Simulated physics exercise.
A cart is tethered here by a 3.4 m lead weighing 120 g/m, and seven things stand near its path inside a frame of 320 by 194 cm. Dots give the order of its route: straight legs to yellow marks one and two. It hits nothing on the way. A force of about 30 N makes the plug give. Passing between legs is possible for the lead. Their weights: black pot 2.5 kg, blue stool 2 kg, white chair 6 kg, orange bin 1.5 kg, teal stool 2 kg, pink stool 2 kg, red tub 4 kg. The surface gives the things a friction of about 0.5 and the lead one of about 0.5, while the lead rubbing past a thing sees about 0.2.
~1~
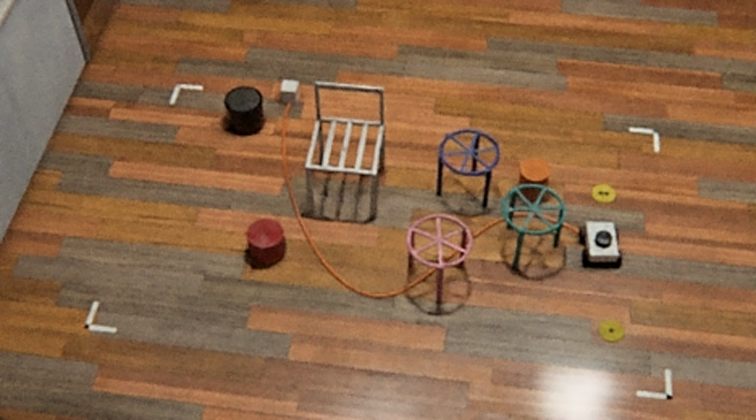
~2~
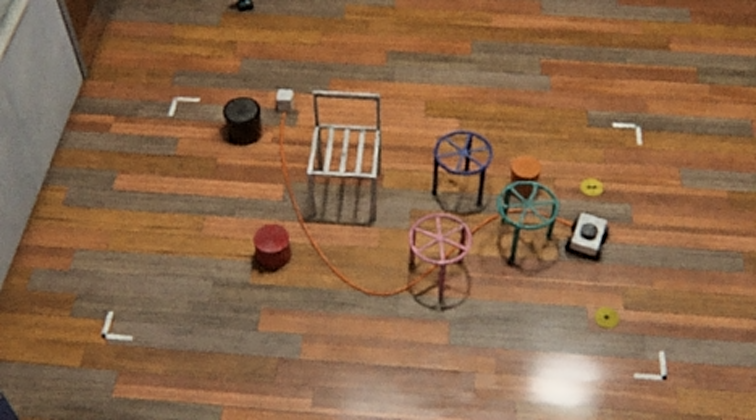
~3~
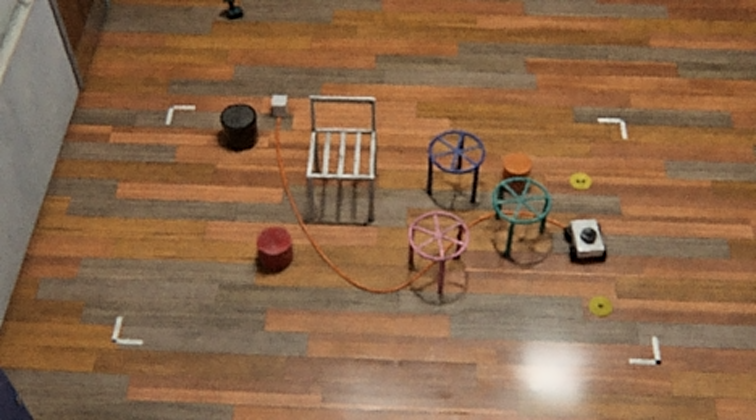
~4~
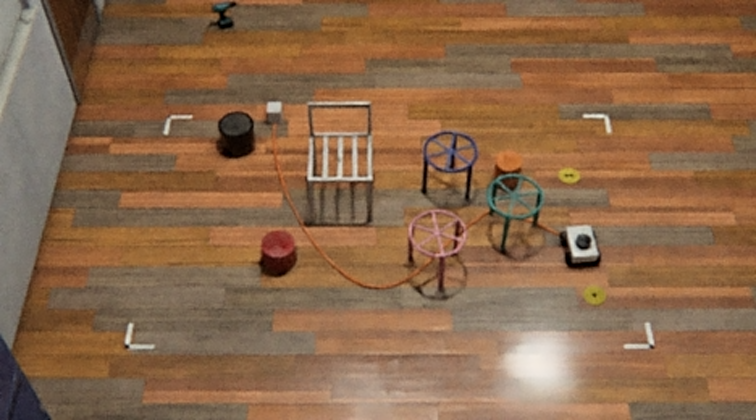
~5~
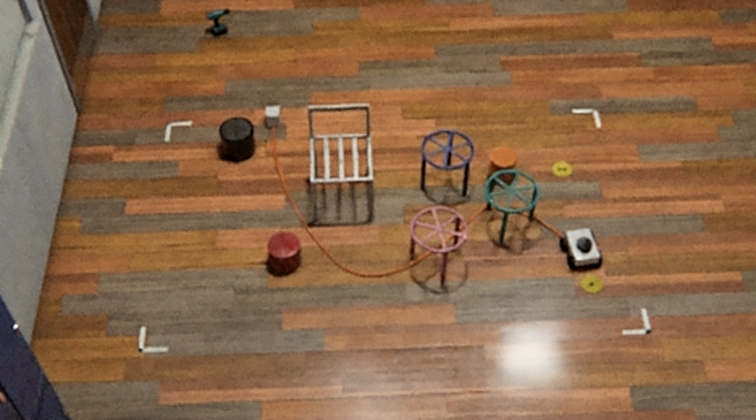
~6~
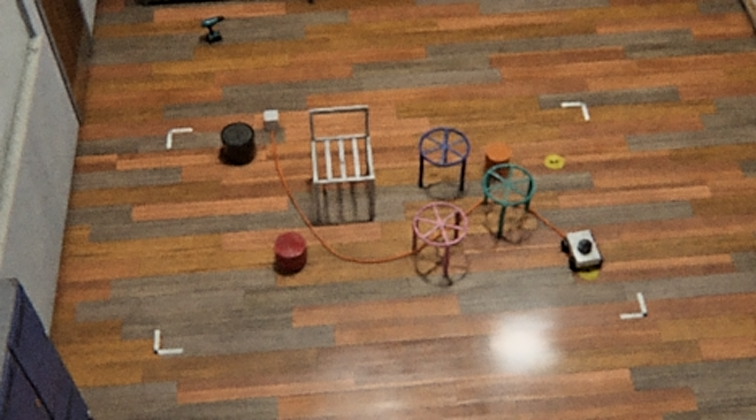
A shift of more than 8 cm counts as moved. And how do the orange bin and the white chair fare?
The orange bin is not moved, the white chair is not moved.
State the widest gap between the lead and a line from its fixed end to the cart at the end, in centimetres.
Some 100 cm.
Next, cart at (584, 255), lead slack at the fixed end; nothing else has moved.
Then, cart at (573, 219), lead slack at the fixed end; nothing else has moved.
After that, cart at (562, 185), lead slack at the fixed end; nothing else has moved.
Later, cart at (554, 161), lead slack at the fixed end; nothing else has moved.
At the end, cart at (554, 161), lead slack at the fixed end; white chair 0 cm off its start at (342, 158), orange bin 0 cm off its start at (498, 151).
